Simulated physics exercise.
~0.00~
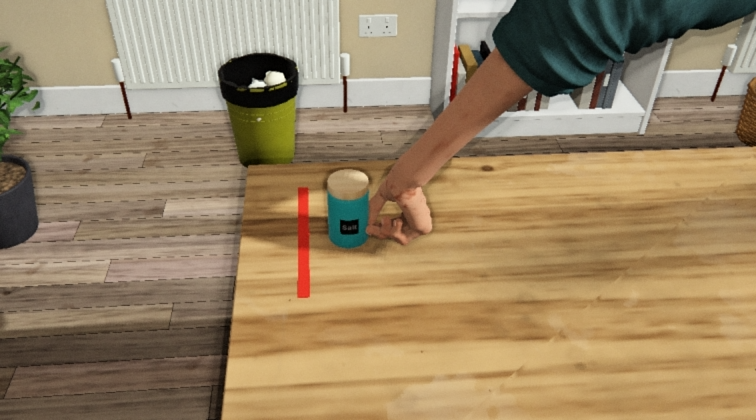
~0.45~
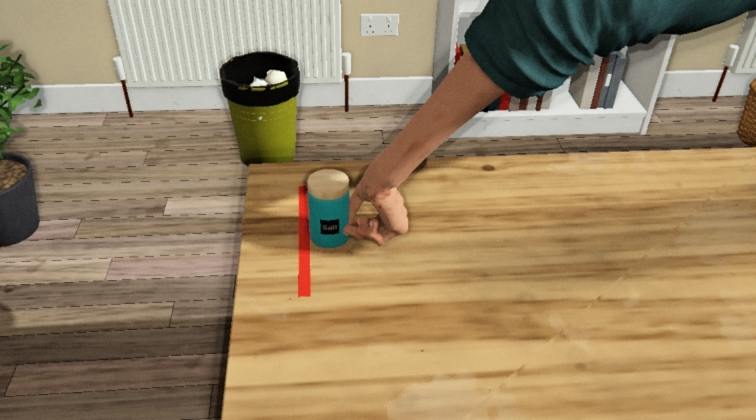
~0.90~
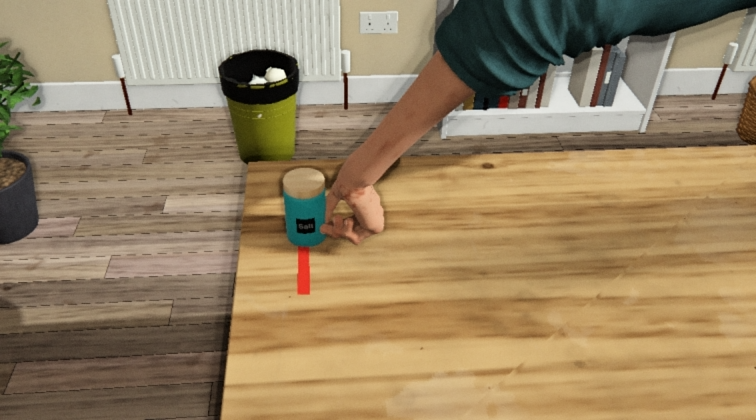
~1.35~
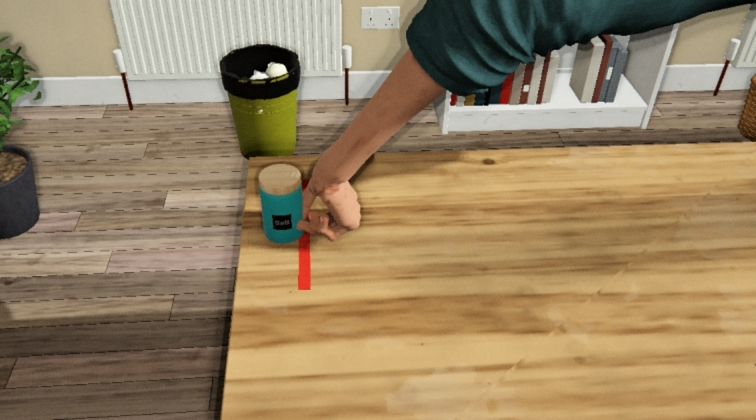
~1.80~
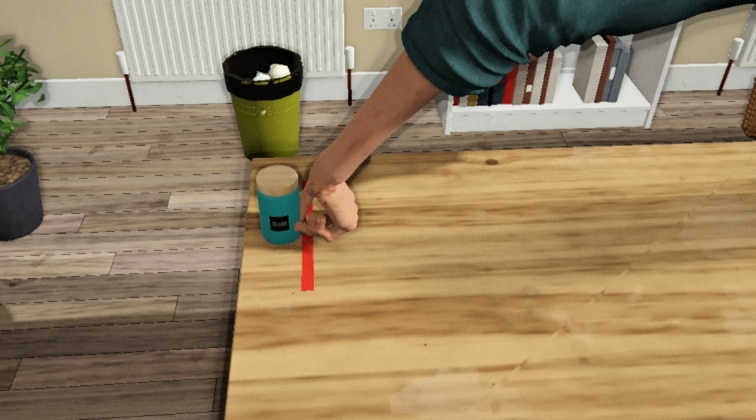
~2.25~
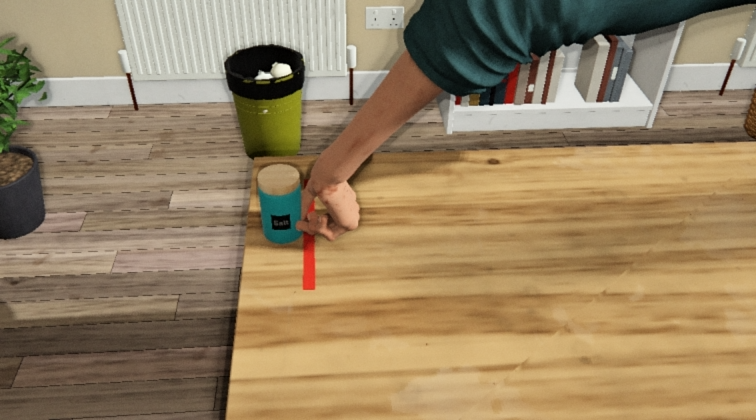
A hand nudging a turquoise jar left across a wooden table, past a red tape strip, and stopping with it upright near the edge.
